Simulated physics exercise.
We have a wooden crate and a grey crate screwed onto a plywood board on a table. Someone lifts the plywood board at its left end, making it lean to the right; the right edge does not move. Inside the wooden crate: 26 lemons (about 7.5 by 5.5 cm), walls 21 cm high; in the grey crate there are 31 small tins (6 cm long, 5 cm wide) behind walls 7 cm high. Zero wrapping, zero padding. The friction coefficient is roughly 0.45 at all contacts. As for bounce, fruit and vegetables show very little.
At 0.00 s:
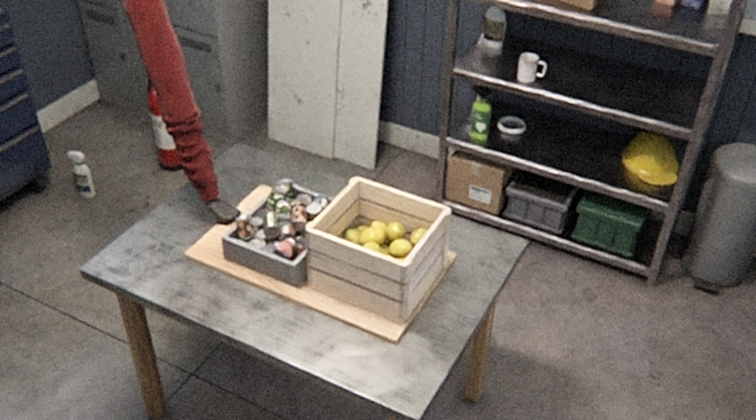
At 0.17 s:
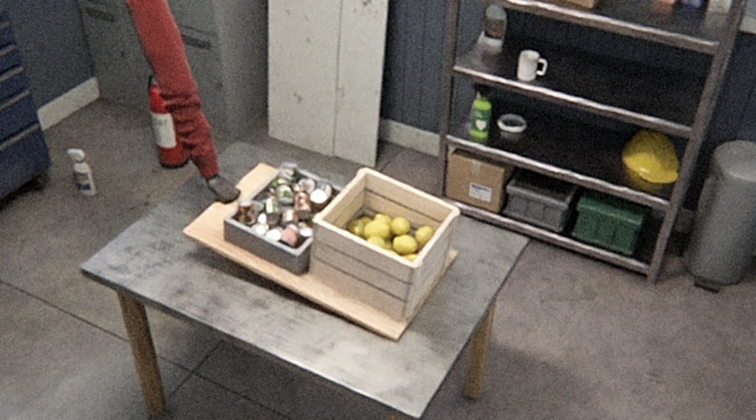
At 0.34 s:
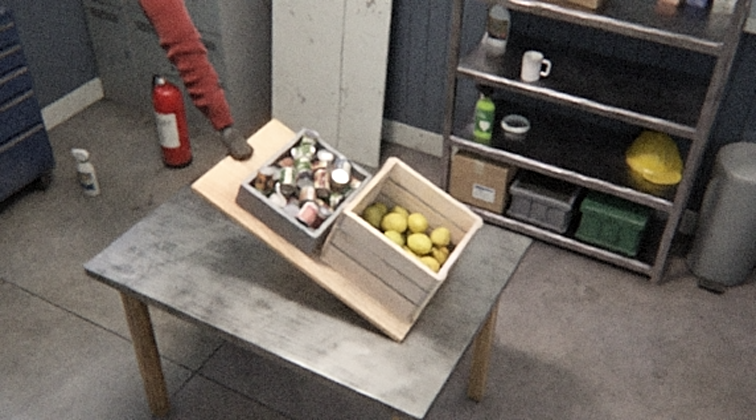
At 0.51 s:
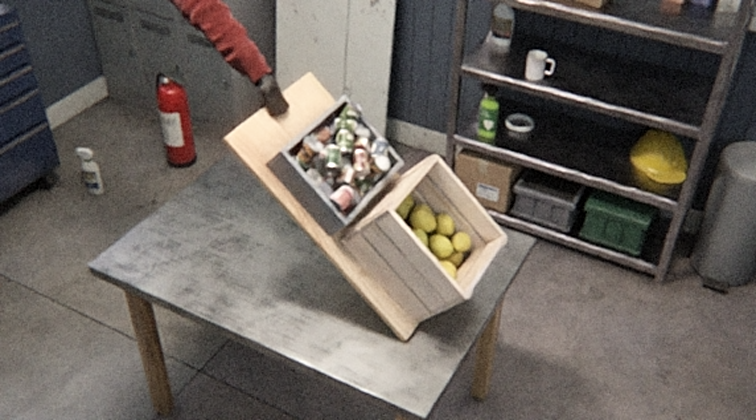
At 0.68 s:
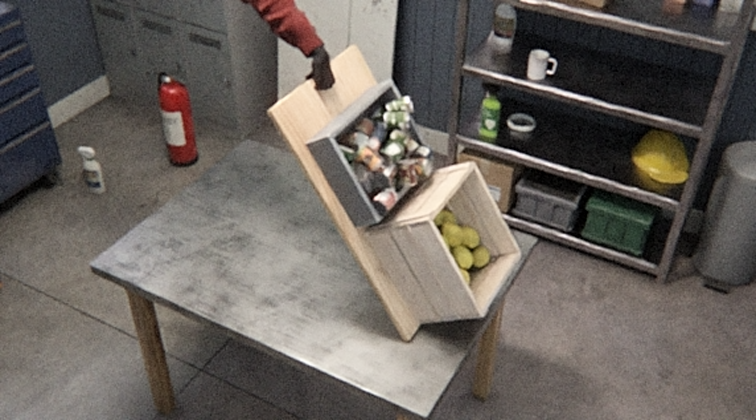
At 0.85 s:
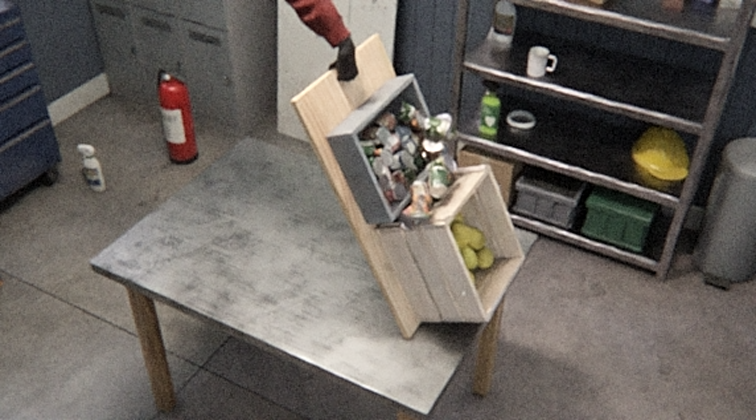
On a metal-topped table, a red-sleeved arm steeply raises a board holding two crates.
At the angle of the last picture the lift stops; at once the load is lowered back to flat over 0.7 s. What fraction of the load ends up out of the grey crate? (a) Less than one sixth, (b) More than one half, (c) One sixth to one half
One sixth to one half.
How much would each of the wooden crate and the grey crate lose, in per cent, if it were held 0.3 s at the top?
Wooden crate 0%, grey crate 20%.
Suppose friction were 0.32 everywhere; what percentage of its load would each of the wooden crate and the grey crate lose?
Wooden crate 0, grey crate 40 per cent.
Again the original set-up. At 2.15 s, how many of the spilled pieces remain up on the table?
I'd guess near 5.
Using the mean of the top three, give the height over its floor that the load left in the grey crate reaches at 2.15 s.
12 cm, more or less.
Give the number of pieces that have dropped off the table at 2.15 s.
Estimated number of pieces: About 2.
After 1.06 s, tilt 49°; 0 of 26 out of the wooden crate and 6 of 31 out of the grey crate.
After 1.32 s, tilt 16°; 0 of 26 out of the wooden crate and 8 of 31 out of the grey crate.
After 1.68 s, tilt 0°; 0 of 26 out of the wooden crate and 8 of 31 out of the grey crate.
When it is over (at 2.15 s), 0 of 26 out of the wooden crate and 8 of 31 out of the grey crate. Asked share, 8 of 31, 26 per cent.
